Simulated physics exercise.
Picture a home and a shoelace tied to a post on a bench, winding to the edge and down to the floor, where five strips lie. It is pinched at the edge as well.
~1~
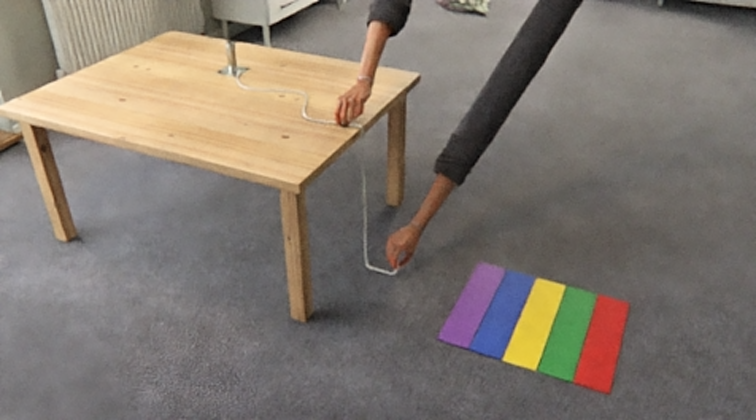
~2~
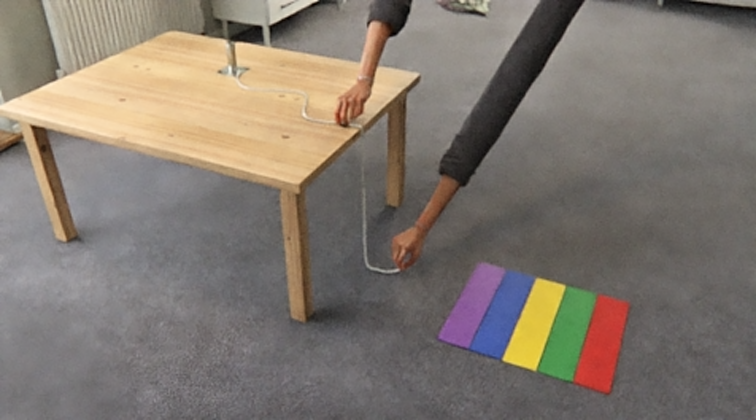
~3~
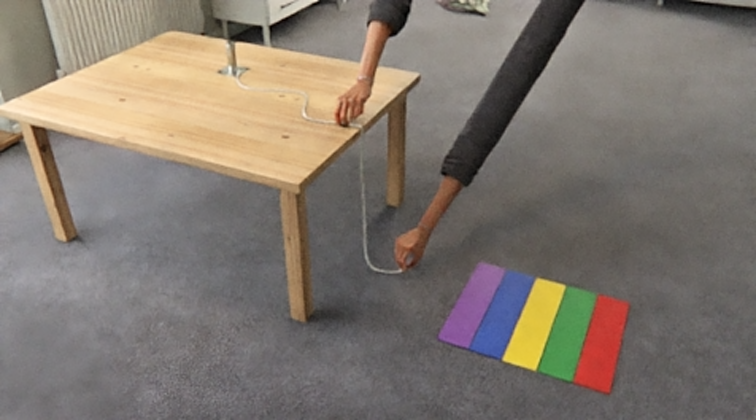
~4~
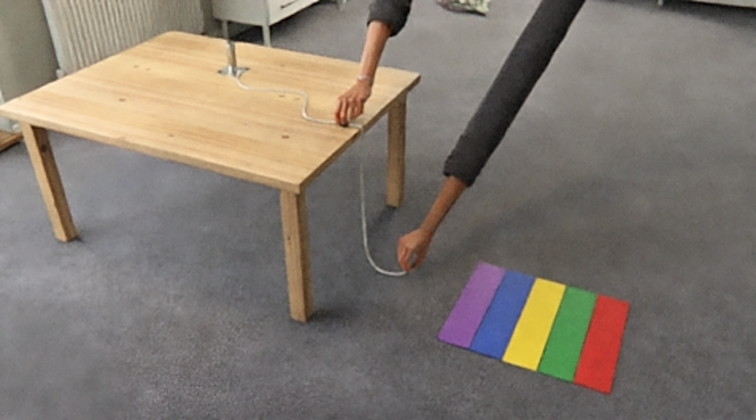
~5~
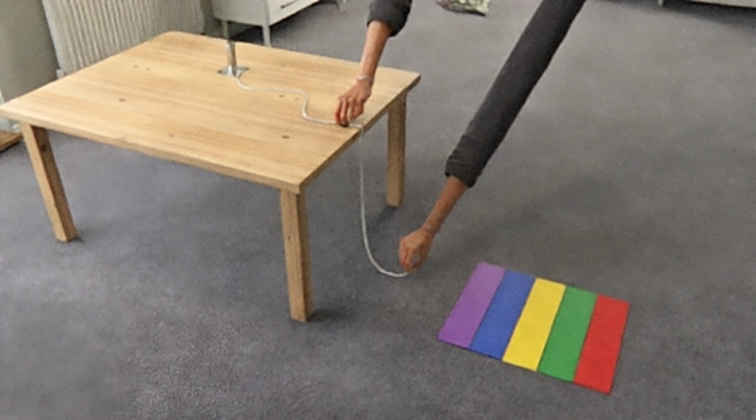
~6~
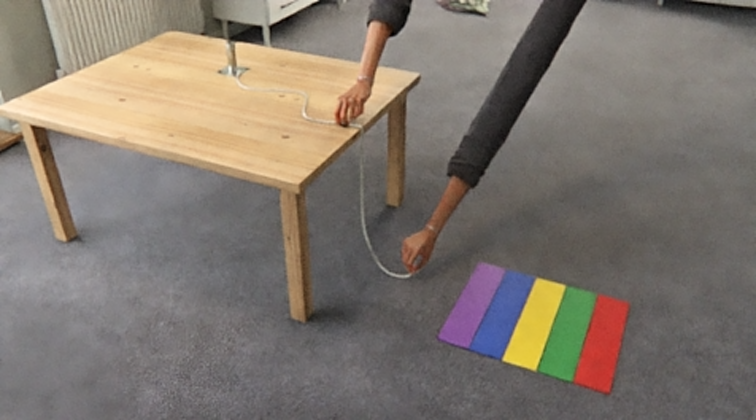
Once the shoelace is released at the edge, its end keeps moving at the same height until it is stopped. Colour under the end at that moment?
Yellow.
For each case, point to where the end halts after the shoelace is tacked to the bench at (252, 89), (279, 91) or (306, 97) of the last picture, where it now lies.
First try near (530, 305), second near (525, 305), third near (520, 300).
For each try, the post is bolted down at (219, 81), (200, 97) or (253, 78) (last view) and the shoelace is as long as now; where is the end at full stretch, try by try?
Try by try, around (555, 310), (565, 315) and (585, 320).
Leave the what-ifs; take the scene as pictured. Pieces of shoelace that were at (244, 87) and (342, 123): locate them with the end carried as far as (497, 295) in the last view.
You'll find one close to (269, 82) and the other close to (374, 142).
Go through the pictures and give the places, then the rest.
End (398, 266); purple (460, 328); blue (492, 338); yellow (526, 349); green (560, 359); red (596, 370), in the first frame.
End (403, 268); shoelace through (239, 82) (290, 91) (304, 115) (362, 133) (364, 195) (365, 251), in the second frame.
End (406, 269), in the third frame.
End (409, 269); shoelace through (239, 82) (290, 91) (304, 115) (362, 133) (362, 195) (367, 251), in the fourth frame.
End (411, 270), in the fifth frame.
End (414, 271); shoelace through (239, 82) (290, 91) (304, 115) (362, 133) (362, 195) (372, 251), in the sixth frame.
Soon after, end near (497, 295); over blue.
Then, end near (527, 303); over yellow.
At full stretch, end near (546, 309); over yellow. The yellow one.
